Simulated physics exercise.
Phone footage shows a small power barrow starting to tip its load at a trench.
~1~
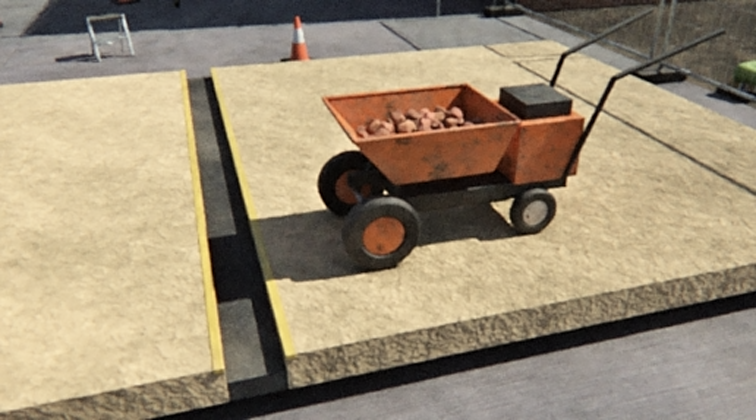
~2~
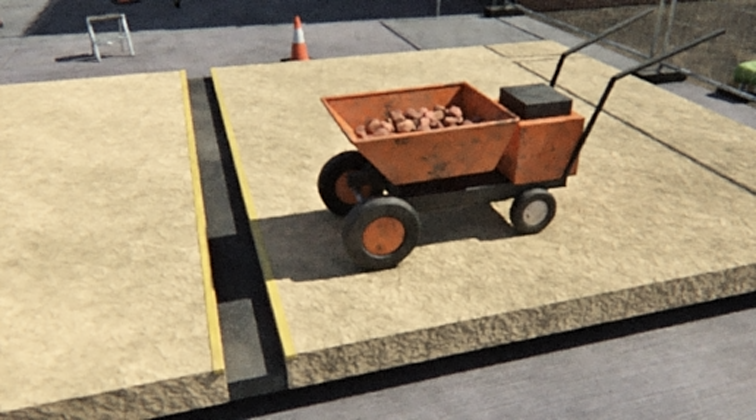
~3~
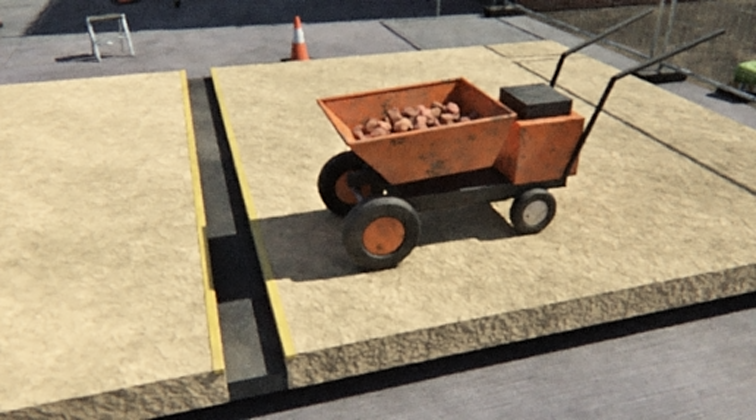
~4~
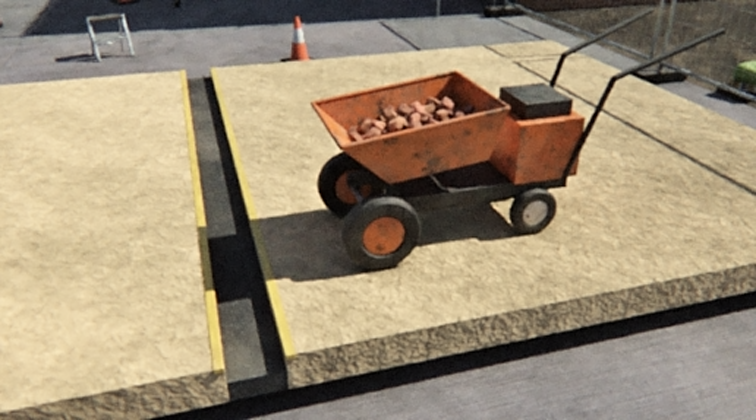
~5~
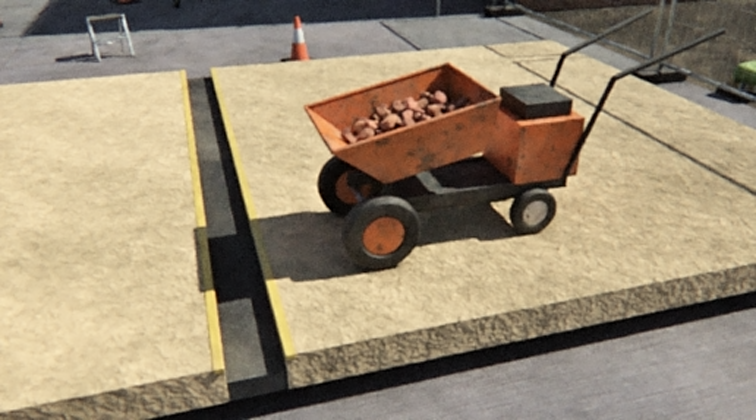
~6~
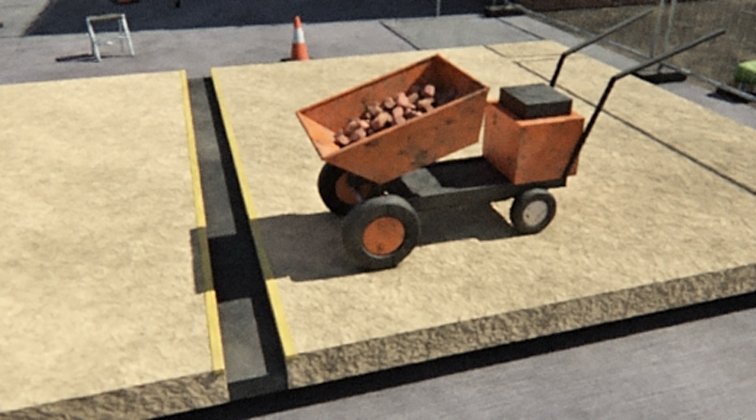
Orange power barrow loaded with reddish rubble, standing beside a narrow yellow-edged trench, its skip slowly tilting forward to the left.
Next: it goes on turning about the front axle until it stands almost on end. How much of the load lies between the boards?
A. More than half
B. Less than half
More than half (A).
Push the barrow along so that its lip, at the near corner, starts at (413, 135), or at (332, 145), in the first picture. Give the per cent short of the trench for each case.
60 % and 0 %.
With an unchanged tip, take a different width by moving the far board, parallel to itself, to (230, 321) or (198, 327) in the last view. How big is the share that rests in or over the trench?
Roughly 50 % first, 90 % second.
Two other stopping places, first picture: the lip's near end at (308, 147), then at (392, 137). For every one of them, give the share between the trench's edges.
About 30 per cent, then about 50 per cent.
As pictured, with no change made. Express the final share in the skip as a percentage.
Around 0 in a hundred.
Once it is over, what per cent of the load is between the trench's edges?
Around 75 per cent.
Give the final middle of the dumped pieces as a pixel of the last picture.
The centre comes to rest near (232, 256).
Soon, skip tipped steeply; all in the skip.
A while on, skip tipped right over; about two thirds in the skip; a stray few short of the trench; about a quarter in or heaped over the trench; a stray few falling.
Towards the end, skip tipped right over; a stray few in the skip; a small part short of the trench; most in or heaped over the trench; about a quarter beyond it.
Finally, skip tipped right over; a stray few in the skip; a small part short of the trench; most in or heaped over the trench; about a quarter beyond it.
